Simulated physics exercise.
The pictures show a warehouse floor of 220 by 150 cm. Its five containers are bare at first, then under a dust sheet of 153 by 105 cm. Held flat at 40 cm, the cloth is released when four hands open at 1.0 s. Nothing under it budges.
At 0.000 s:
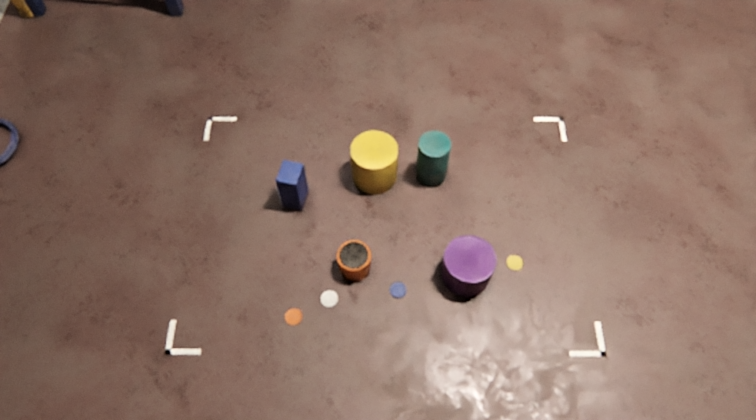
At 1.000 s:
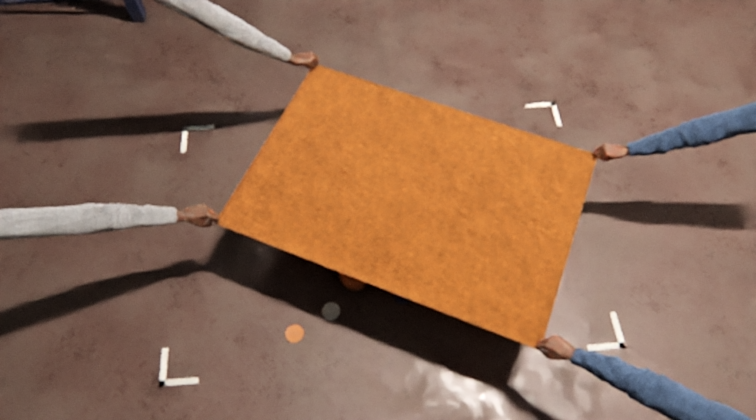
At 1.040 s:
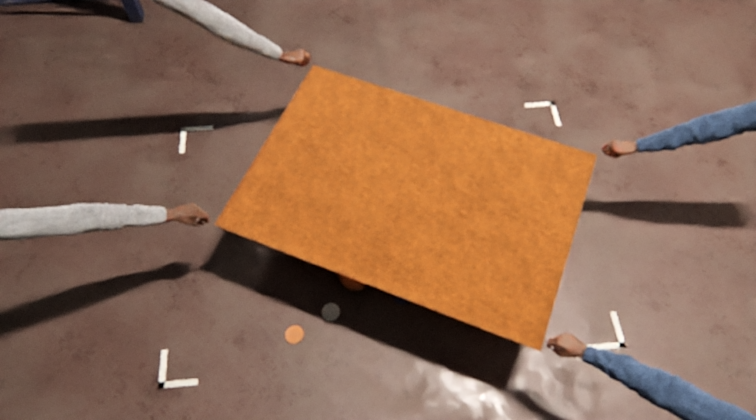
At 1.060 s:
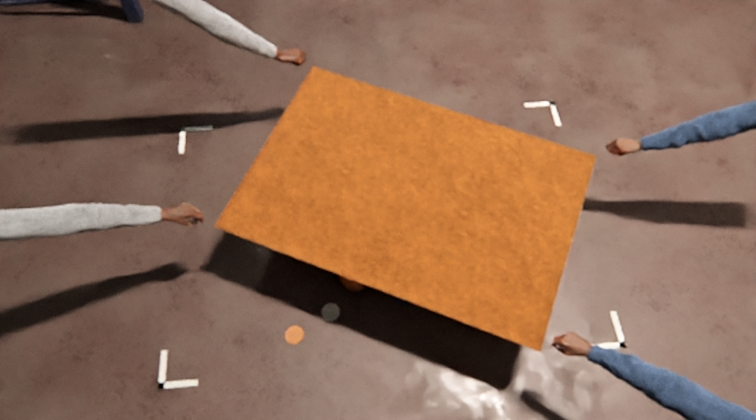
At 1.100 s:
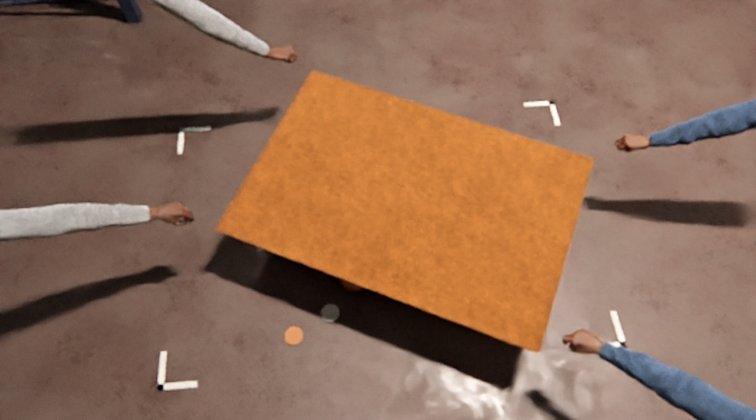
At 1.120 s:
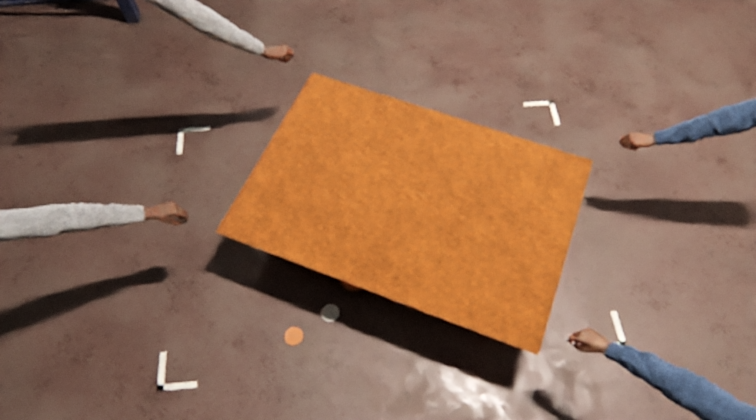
To begin with, five containers in yellow, teal, orange, blue and purple stand uncovered on a brown floor among small discs. Then four hands hold an orange cloth flat above them, hiding nearly everything beneath. The hands open and draw back to either side, and the cloth sinks slightly, still spread flat.
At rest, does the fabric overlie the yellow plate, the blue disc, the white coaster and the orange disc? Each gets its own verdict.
In order: The yellow plate ends under the cloth; the blue disc ends under the cloth; the white coaster stays uncovered; the orange disc still shows.
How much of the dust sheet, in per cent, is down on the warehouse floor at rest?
At rest, about 5 percent of it.
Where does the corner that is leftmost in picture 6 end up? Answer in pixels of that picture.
Near pixel (263, 227).
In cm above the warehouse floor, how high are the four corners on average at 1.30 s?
The corners are on average some 6 cm above the surface.
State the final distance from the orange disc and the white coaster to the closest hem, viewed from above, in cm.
The first sits about 28 cm from the nearest hem, the second about 10 cm.
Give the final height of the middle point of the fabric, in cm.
Height: Approx. 18 cm.
After 1.3 s, 0 % of it is down, spanning 172 by 151 cm, above yellow plate, blue disc.
After 1.5 s, 5 % of it is down, spanning 160 by 136 cm, above yellow plate, blue disc.
After 1.6 s, 5 % of it is down, spanning 163 by 138 cm, above yellow plate, blue disc.
After 1.8 s, 5 % of it is down, spanning 167 by 139 cm, above yellow plate, blue disc.
After 3.3 s, 5 % of it is down, spanning 161 by 138 cm, above yellow plate, blue disc.
